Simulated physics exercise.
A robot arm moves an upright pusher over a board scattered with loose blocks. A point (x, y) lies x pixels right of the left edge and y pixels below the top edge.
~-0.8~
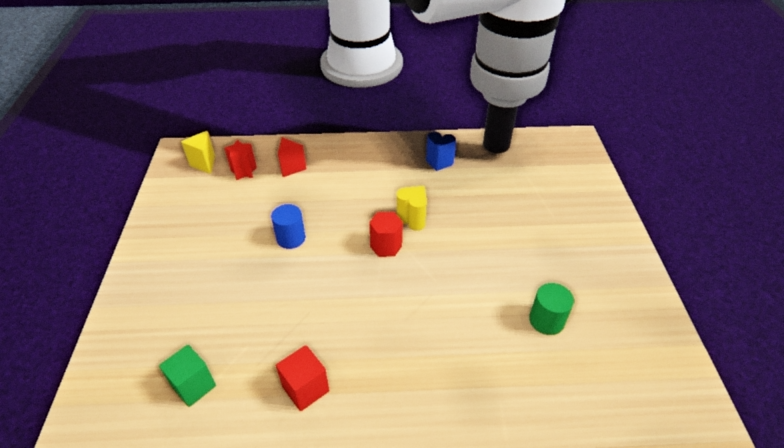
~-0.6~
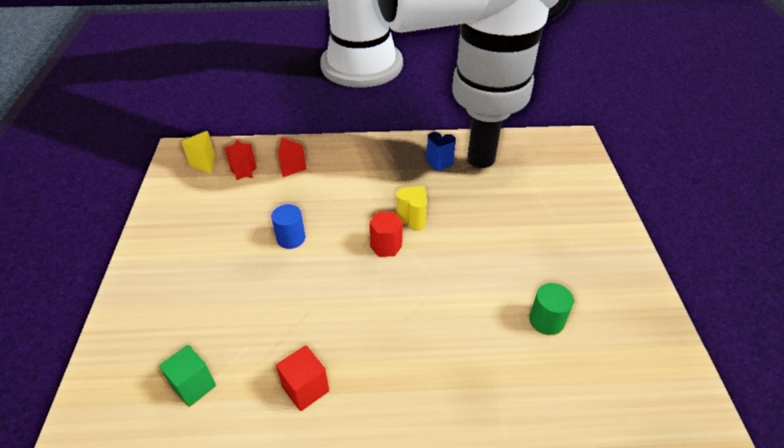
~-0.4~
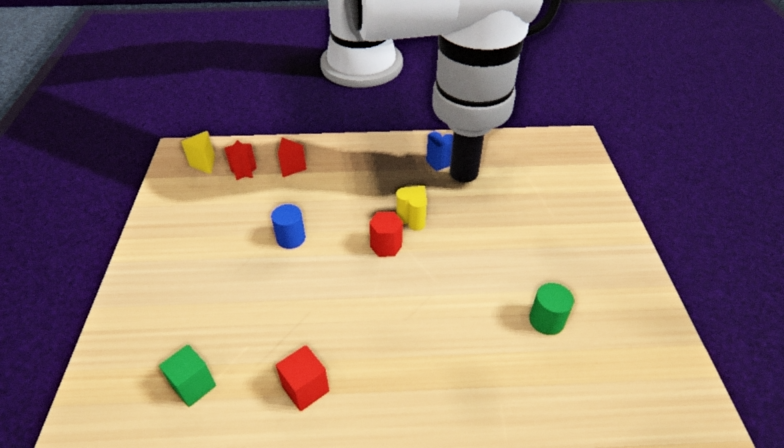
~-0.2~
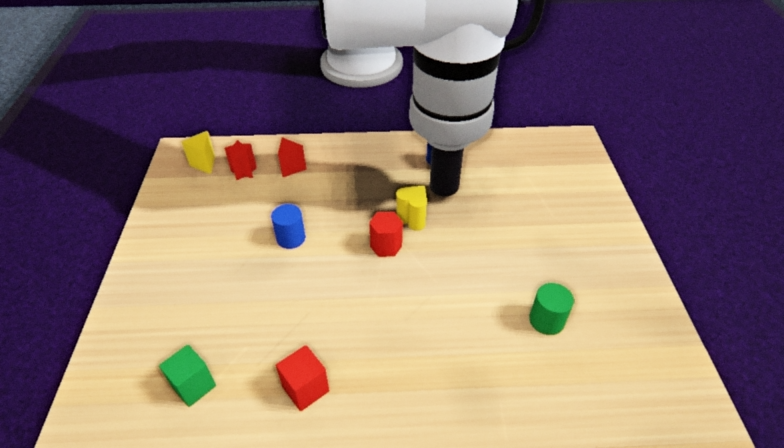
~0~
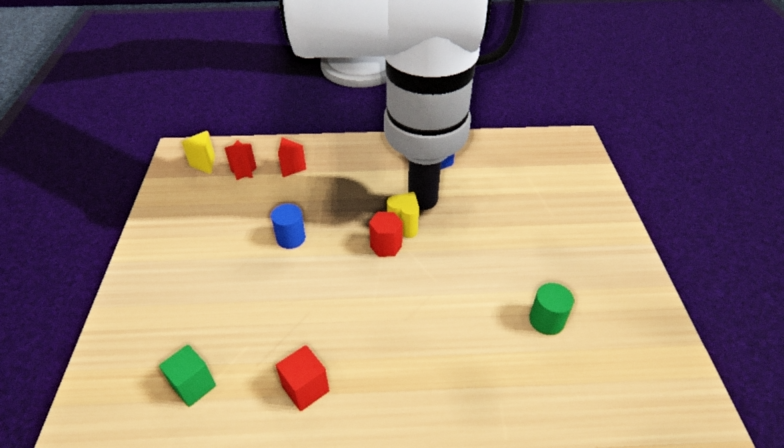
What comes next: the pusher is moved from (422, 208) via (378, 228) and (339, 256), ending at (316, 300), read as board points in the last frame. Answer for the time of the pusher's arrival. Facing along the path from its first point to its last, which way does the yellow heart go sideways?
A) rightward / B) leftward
The correct letter is B.
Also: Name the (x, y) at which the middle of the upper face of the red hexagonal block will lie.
Close to (378, 252).
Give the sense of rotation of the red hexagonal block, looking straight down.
Prediction: Counterclockwise.
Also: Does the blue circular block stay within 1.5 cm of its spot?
Yes, it checks out.
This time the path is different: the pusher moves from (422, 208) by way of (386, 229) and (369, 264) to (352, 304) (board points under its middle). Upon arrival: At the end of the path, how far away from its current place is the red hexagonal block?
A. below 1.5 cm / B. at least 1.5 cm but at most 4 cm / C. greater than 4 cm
The answer is C.
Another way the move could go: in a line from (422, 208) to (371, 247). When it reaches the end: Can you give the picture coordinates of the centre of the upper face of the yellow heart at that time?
Its top centre is at about (360, 246).
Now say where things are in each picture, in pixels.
The first picture shows pusher's lower end (496, 146); blue circular block (286, 214); red hexagonal block (386, 222); yellow heart (414, 195).
The second picture shows pusher (481, 160); blocks still.
The third picture shows pusher (464, 174); blocks still.
The fourth picture shows pusher (444, 188); blocks still.
The fifth picture shows pusher (423, 201); blue circular block (286, 214); red hexagonal block (386, 222); yellow heart (405, 202).
What follows on the original path. One third of the way, pusher (378, 221); red hexagonal block (377, 246), turned 35° anticlockwise; yellow heart (371, 226), turned 50° anticlockwise.
Two thirds of the way, pusher (337, 250); red hexagonal block (378, 252), turned 65° anticlockwise; yellow heart (347, 255).
At the end, pusher (315, 293); blue circular block still; red hexagonal block (378, 252), turned 65° anticlockwise; yellow heart (347, 286), turned 200° anticlockwise.
